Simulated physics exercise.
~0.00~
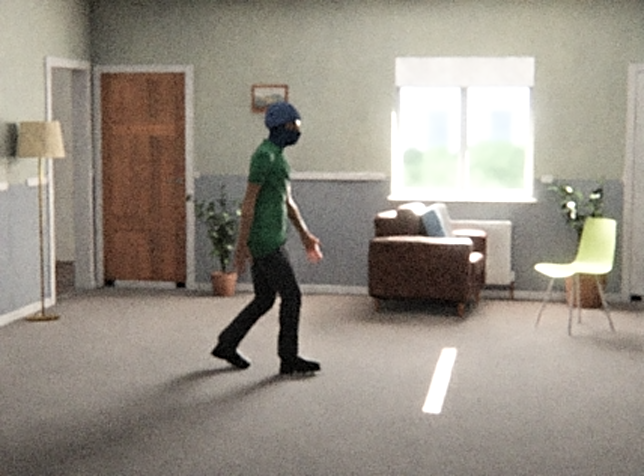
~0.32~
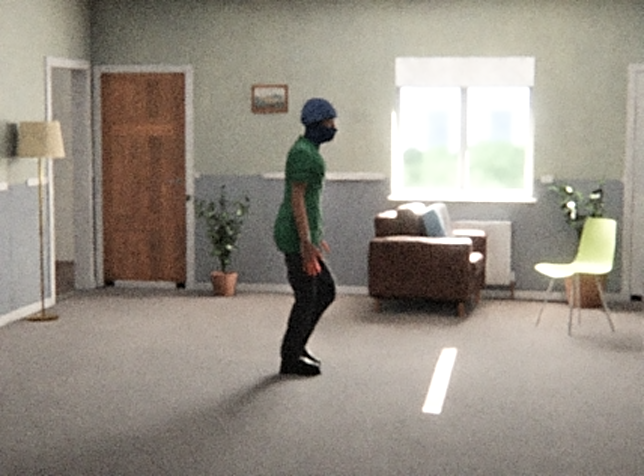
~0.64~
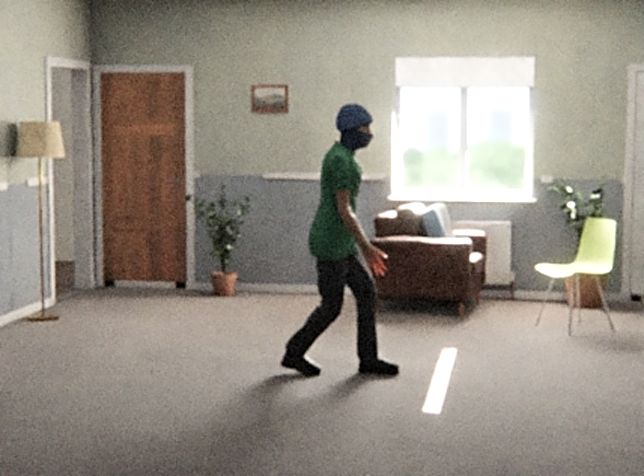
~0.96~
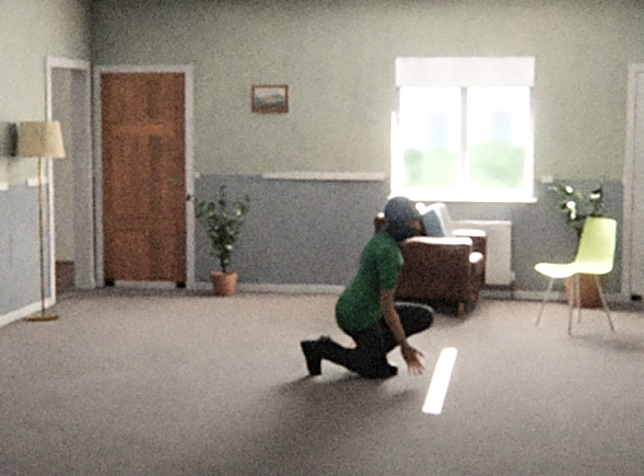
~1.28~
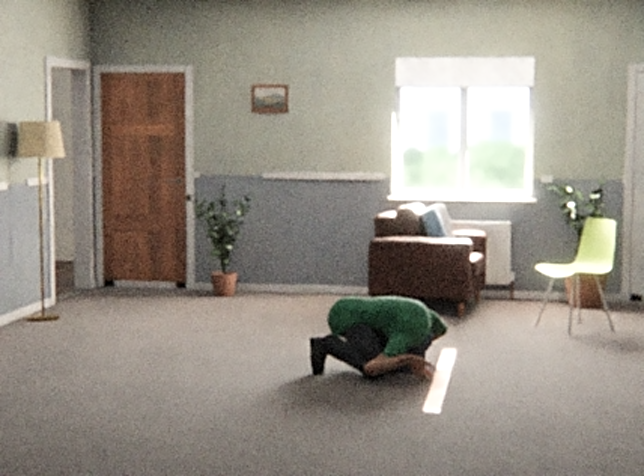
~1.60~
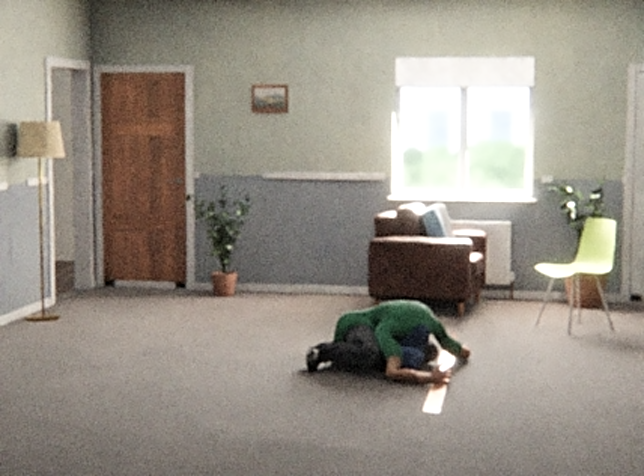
A person in a green shirt walks right, drops down and folds forward, chest short of the orange tape.
